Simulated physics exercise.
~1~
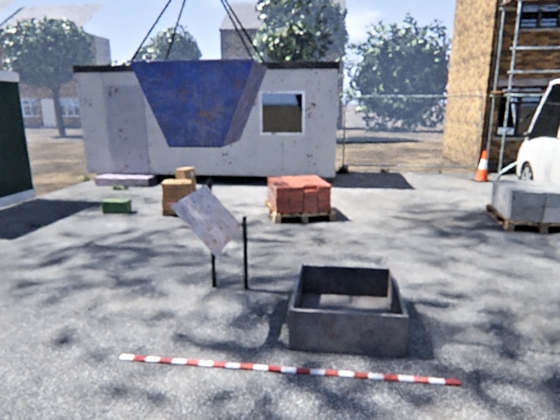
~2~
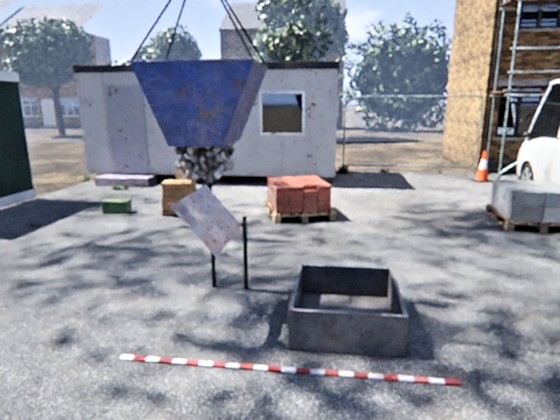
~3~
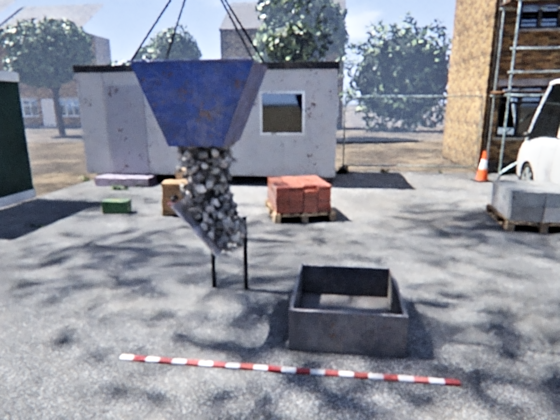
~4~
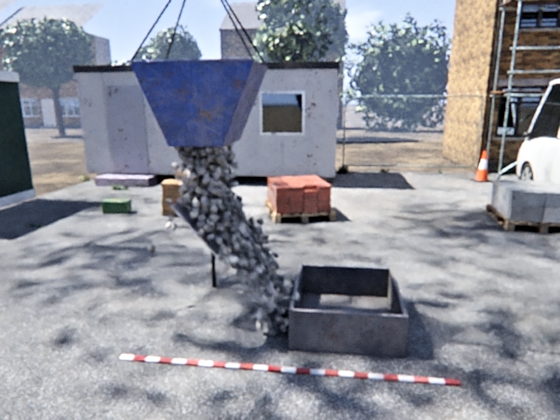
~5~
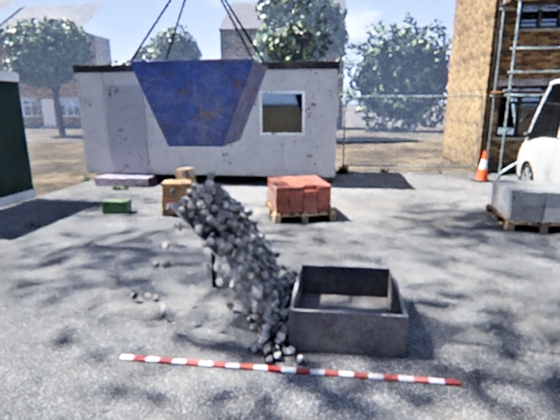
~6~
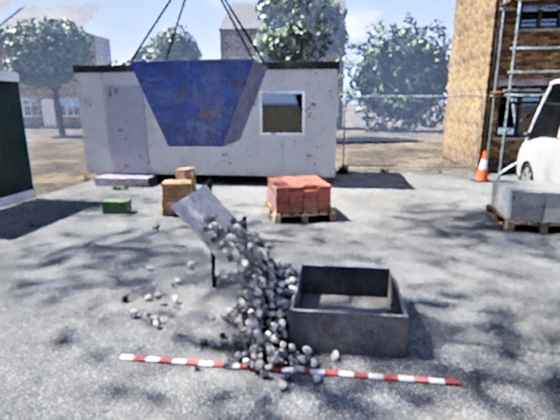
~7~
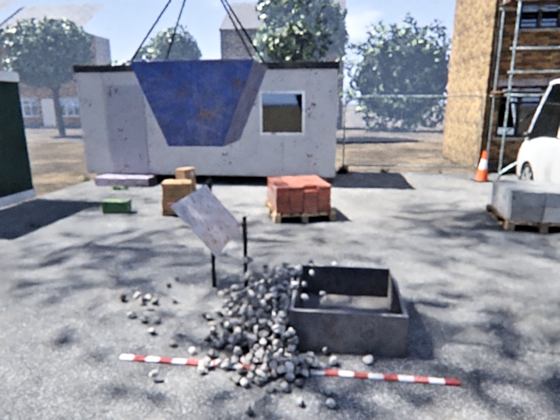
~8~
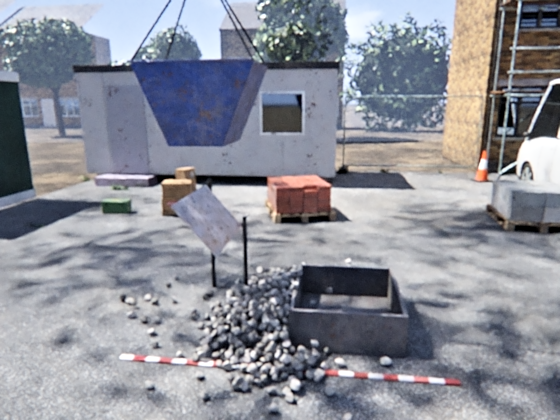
In a paved yard, a blue hopper hanging from cables releases grey stones onto a sloping steel plate, which sends them down to the right; they fall short of the open bin and settle in a heap mostly against its left side, leaving the hopper empty.
